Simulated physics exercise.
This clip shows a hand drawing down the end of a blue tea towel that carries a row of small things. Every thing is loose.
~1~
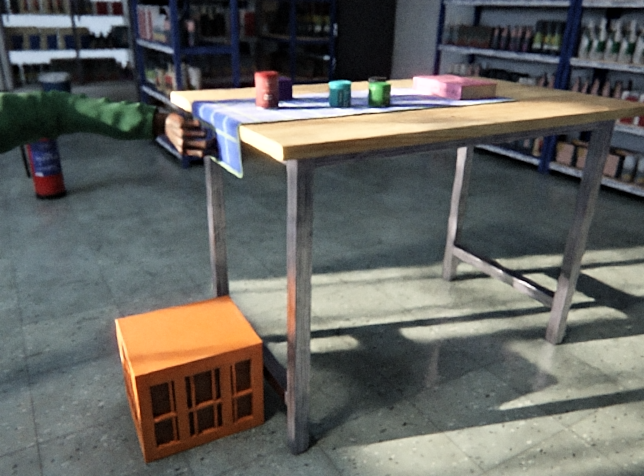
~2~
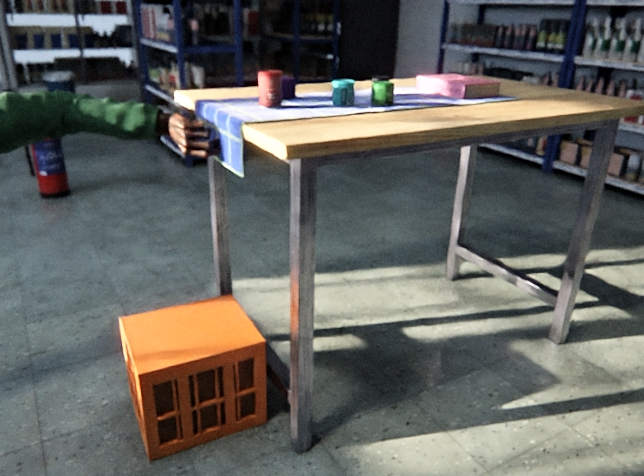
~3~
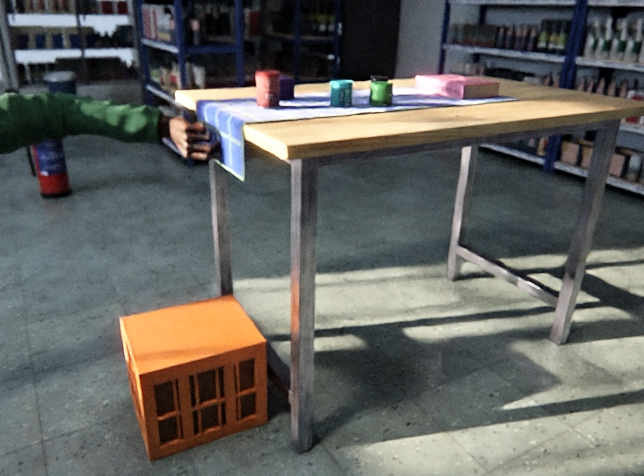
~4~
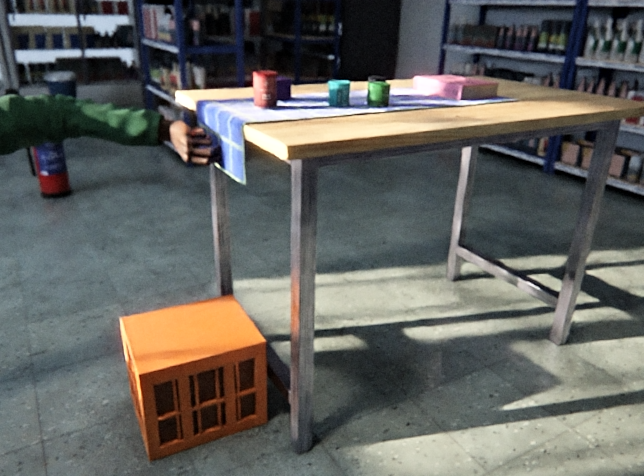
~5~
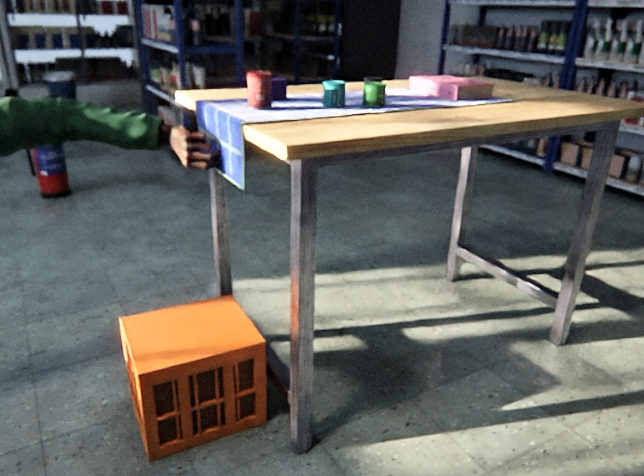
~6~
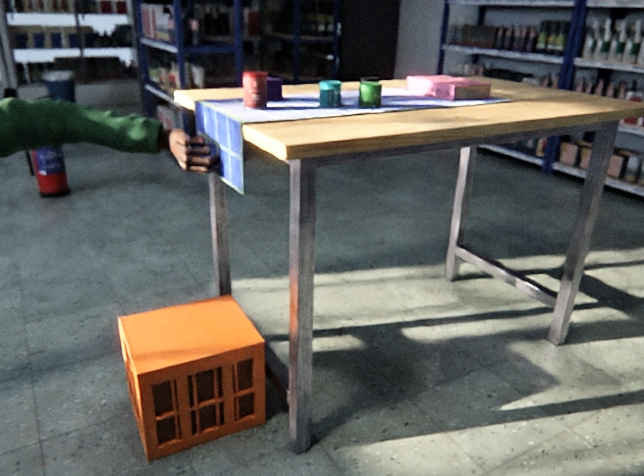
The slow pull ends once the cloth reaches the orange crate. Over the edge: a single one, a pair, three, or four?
I expect four of them not to stay on top.
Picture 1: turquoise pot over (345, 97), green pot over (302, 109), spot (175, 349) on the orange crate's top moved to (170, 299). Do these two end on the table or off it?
Observed: Turquoise pot remains seated; green pot departs.
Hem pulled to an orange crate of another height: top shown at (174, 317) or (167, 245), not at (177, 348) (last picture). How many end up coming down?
The first gives 3, the second 1.
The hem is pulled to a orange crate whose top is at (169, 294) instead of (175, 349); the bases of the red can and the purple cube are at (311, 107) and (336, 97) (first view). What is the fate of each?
The red can tumbles off, the purple cube stays on.
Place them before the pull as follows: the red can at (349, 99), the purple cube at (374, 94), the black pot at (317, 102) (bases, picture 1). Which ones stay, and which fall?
Red can: Off; purple cube: Still on; black pot: Off.
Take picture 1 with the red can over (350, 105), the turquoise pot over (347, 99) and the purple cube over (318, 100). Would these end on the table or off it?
The red can goes over; the turquoise pot drops off; the purple cube falls.
Soon after, hem near (220, 251); red can and purple cube gone.
After that, hem near (220, 297); red can, purple cube and turquoise pot gone.
And then, hem on the crate; red can, purple cube, turquoise pot and green pot gone.
In the end, hem on the crate; red can, purple cube, turquoise pot and green pot gone. The table loses four.
